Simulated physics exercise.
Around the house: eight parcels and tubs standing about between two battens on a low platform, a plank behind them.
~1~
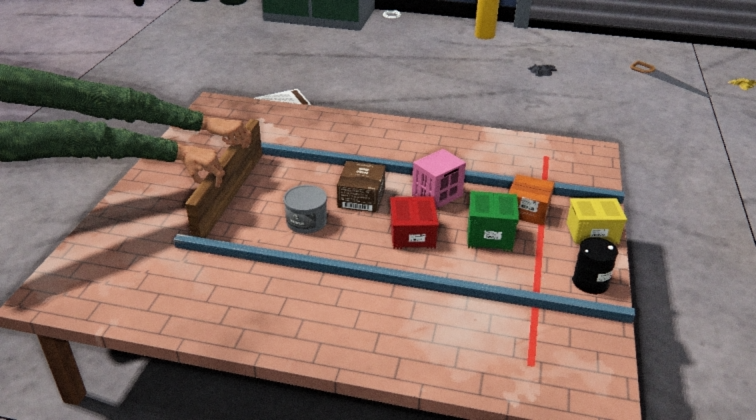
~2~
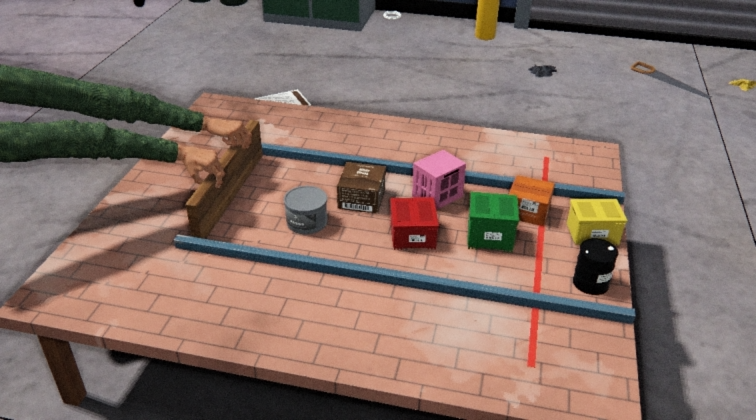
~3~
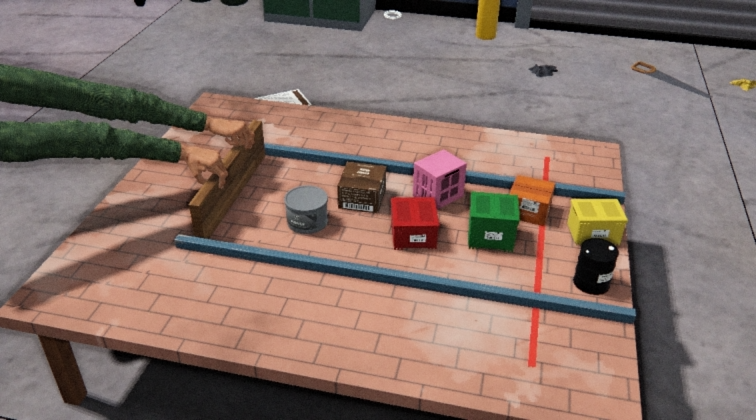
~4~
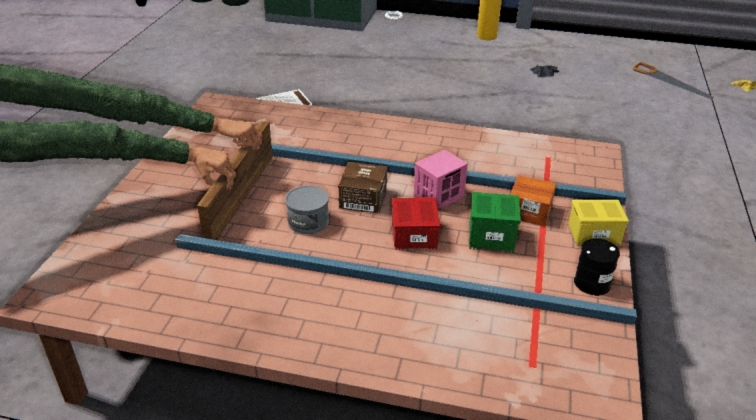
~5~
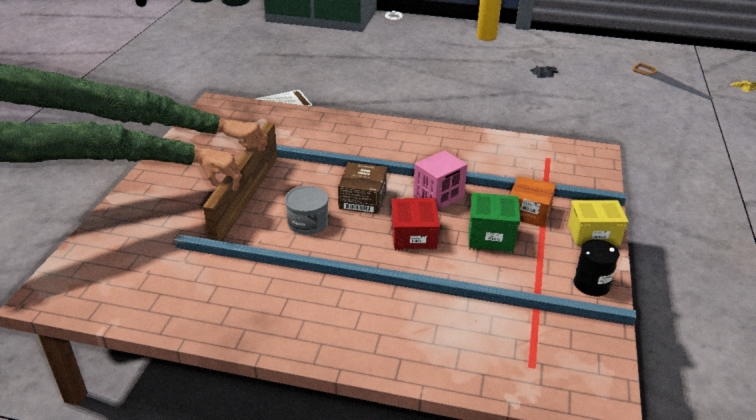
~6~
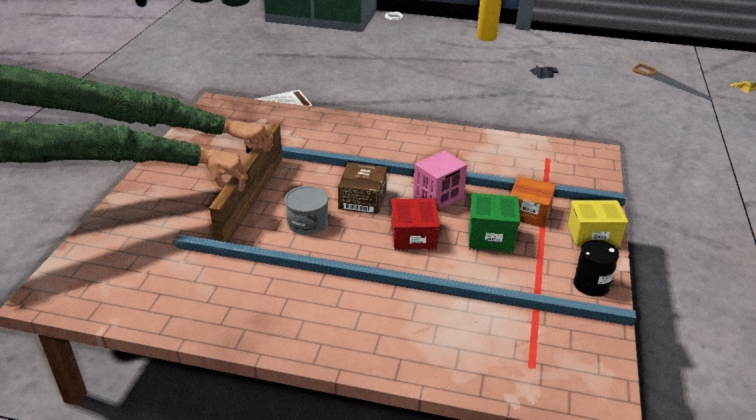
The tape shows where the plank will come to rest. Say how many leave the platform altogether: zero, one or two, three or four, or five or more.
The number that fall off is three or four.
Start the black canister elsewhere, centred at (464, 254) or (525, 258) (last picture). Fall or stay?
In turn it does not fall; stays on.
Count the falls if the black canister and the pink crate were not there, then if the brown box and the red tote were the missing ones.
The counts: 2 and 1.
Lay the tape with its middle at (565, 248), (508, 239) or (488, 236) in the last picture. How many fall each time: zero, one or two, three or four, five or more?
The falls would be either three or four; one to two; 1 or 2.
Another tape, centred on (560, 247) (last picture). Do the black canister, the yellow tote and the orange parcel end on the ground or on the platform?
The black canister holds on, the yellow tote falls, the orange parcel falls.
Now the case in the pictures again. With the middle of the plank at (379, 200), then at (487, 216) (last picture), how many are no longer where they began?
At the one place 4, at the other 7.
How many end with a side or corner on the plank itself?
That makes 2.
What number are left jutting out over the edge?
1 of them.
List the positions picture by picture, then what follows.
Yellow tote (595, 221); black canister (595, 266); orange parcel (530, 200); plank (228, 177); tape (540, 242), in the first frame.
Black canister (595, 267); grey pail (306, 210), in the second frame.
Orange parcel (531, 200); red tote (414, 223), in the third frame.
Yellow tote (597, 223); brown box (363, 187), in the fourth frame.
Black canister (596, 268); pink crate (440, 181), in the fifth frame.
Yellow tote (596, 224); black canister (596, 268); orange parcel (531, 202); plank (250, 181); tape (541, 244), in the sixth frame.
A little later, none off yet; yellow tote at rest near (596, 224); black canister at rest near (596, 268); orange parcel at rest near (531, 202).
Next, none off yet; yellow tote shifted about its own width near (636, 226); black canister at rest near (596, 268); orange parcel shifted about its own width near (586, 205).
When it is over, the number that fall off is three or four; down, green tote, orange parcel and yellow tote.
